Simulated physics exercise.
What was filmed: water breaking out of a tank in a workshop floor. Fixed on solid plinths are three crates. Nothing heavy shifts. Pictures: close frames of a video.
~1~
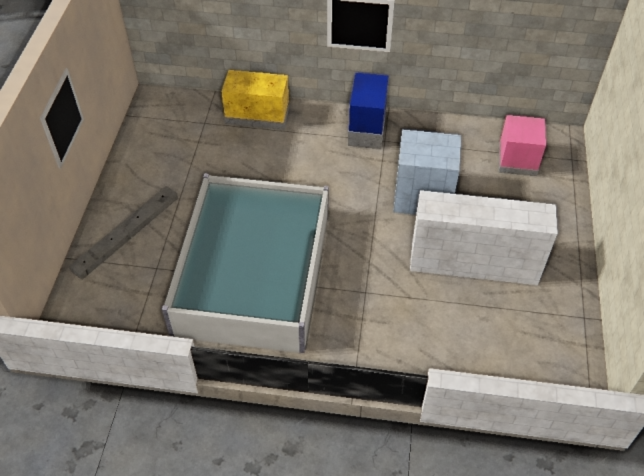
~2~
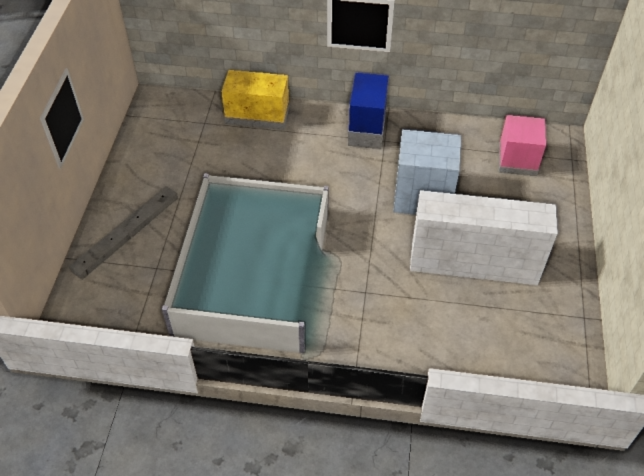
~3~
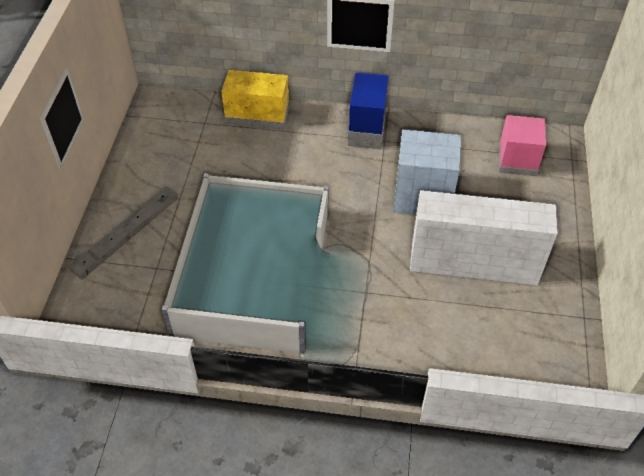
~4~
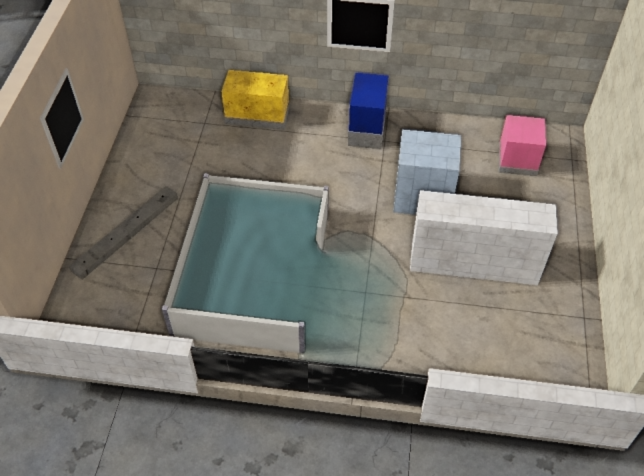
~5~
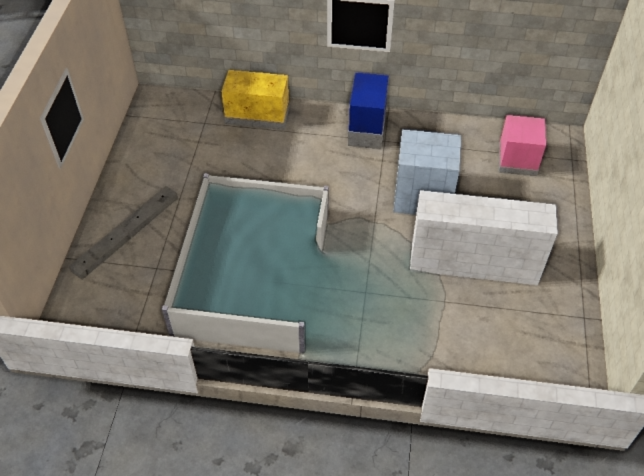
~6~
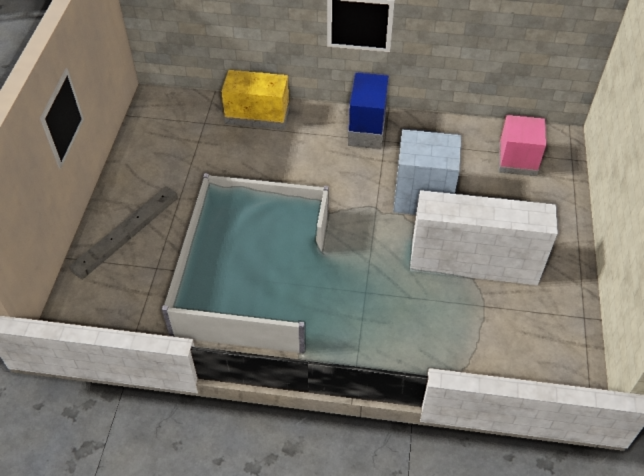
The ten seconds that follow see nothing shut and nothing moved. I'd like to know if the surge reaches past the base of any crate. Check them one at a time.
At the end, the pink crate is not protected by its plinth; the blue crate is protected by its plinth; the yellow crate is protected by its plinth.
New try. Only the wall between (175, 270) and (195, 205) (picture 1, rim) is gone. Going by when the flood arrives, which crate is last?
Answer: The pink one.
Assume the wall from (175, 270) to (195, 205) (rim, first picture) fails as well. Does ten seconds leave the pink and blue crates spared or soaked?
I expect pink remains untouched while blue remains untouched.
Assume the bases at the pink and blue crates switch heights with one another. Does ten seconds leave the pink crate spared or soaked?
The pink crate is not reached.
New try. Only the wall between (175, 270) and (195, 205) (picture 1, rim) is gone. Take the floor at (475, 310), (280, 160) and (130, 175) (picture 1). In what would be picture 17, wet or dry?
Taken in turn, that's not reached, not reached, and finally reached.
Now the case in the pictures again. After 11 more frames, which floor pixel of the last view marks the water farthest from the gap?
Somewhere about (590, 211).
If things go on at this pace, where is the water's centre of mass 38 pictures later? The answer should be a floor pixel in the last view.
Close to (434, 269).
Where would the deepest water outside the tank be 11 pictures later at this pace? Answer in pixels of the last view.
Check close to (606, 381).
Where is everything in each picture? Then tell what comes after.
The first picture shows still water in the open tank at (251, 249).
In the second picture, the front is at (310, 353), out from the gap at (309, 293).
In the third picture, the front is at a hidden place, out from the gap at (309, 294).
In the fourth picture, the front is at a hidden place, out from the gap at (309, 294).
In the fifth picture, the front is at (438, 289), out from the gap at (309, 294).
In the sixth picture, the front is at (476, 300), out from the gap at (309, 294).
A moment on, water covers 25 % of the floor; the pink crate not reached, the blue crate not reached, the yellow crate not reached.
Next, water covers 30 % of the floor; the pink crate not reached, the blue crate not reached, the yellow crate not reached.
Then, water covers 40 % of the floor; the pink crate water round its plinth, the blue crate water round its plinth, the yellow crate not reached.
Later, water covers 60 % of the floor; the pink crate water round its plinth, the blue crate water round its plinth, the yellow crate water round its plinth.
In the end, water covers 90 % of the floor; the pink crate was topped, the blue crate stayed above the water, the yellow crate stayed above the water.
